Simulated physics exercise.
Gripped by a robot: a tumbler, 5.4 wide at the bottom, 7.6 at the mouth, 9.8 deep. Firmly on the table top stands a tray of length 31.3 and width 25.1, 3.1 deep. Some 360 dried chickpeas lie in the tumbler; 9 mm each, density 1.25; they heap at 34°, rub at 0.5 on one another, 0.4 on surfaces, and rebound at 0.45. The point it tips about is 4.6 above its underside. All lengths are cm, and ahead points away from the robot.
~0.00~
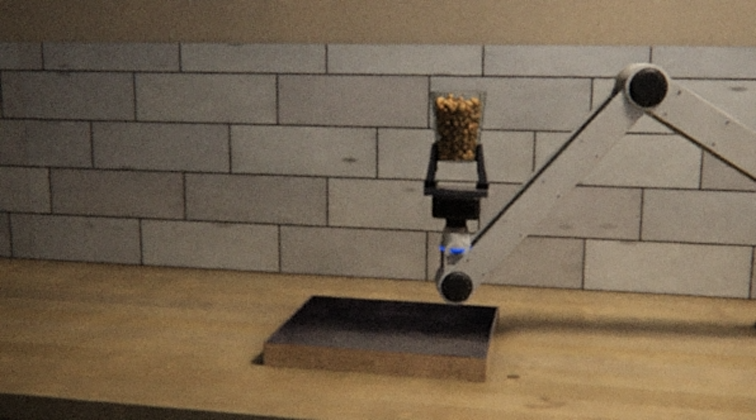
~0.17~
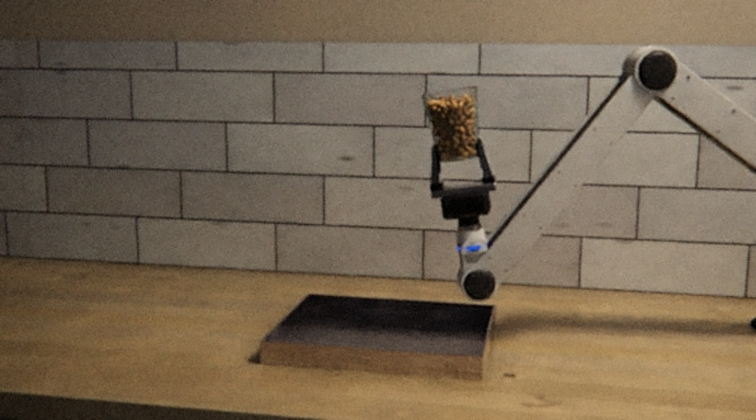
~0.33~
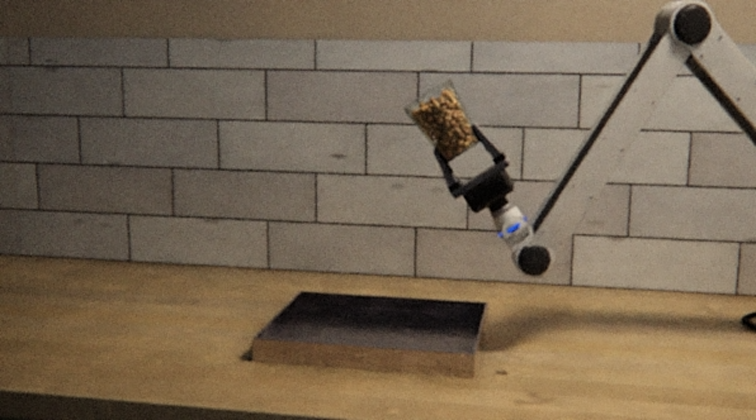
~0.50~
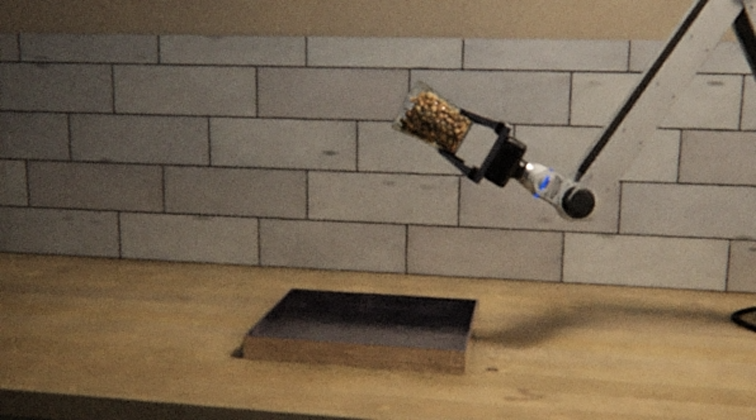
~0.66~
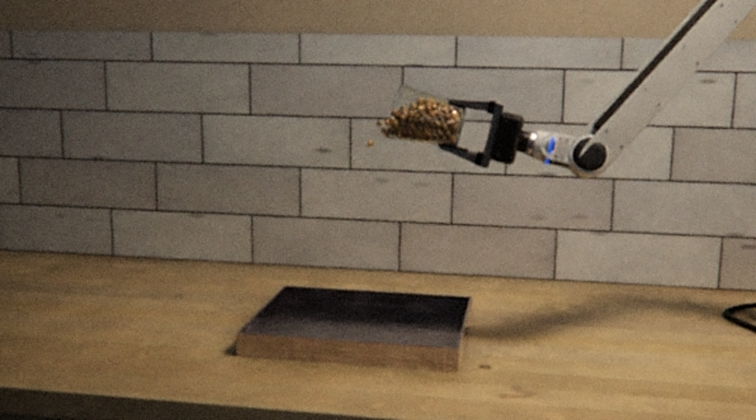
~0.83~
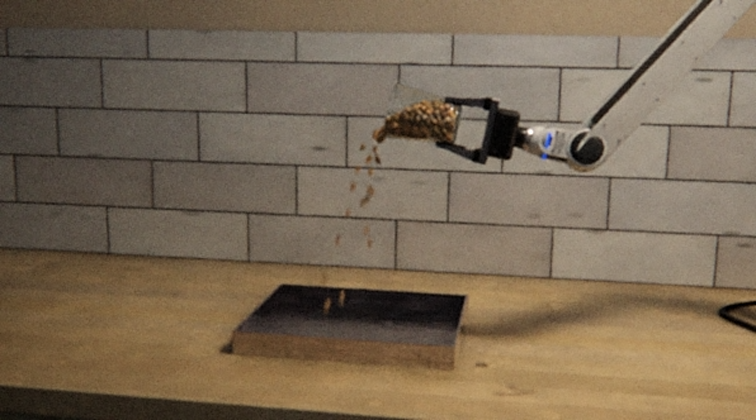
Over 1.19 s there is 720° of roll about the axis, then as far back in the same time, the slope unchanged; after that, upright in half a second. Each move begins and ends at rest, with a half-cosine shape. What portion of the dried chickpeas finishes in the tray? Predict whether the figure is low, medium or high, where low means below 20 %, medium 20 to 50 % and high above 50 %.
High.
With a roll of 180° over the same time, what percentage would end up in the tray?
Around 45 %.
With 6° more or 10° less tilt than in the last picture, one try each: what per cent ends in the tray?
You'd get close to 90 per cent, then close to 30 per cent.
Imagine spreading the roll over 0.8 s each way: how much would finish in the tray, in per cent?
It would come to close to 55 per cent.
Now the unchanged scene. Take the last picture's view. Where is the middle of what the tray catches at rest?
Near pixel (323, 328).
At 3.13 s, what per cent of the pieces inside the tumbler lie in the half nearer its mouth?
Near 40 per cent lies in the mouth half.
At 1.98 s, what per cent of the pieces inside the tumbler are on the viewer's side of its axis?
Around 65 percent.
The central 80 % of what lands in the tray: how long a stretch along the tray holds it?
20 cm, roughly.
After 1.98 s, tipped 80°, highest piece 35 above the table; 177 in the tumbler, 162 in the tray, 3 on the table or floor, 21 in flight or on a rim.
After 3.13 s, tipped 80°, highest piece 35 above the table; 240 in the tray, 109 in the tumbler, 4 on the table or floor, 10 in flight or on a rim.
After 3.91 s, upright, highest piece 35 above the table; 257 in the tray, 102 in the tumbler, 4 on the table or floor.
After 4.61 s, upright, highest piece 35 above the table; 257 in the tray, 102 in the tumbler, 4 on the table or floor.
In the end, 257 in the tray, 102 in the tumbler, 4 on the table or floor. That is 71 % in the tray.
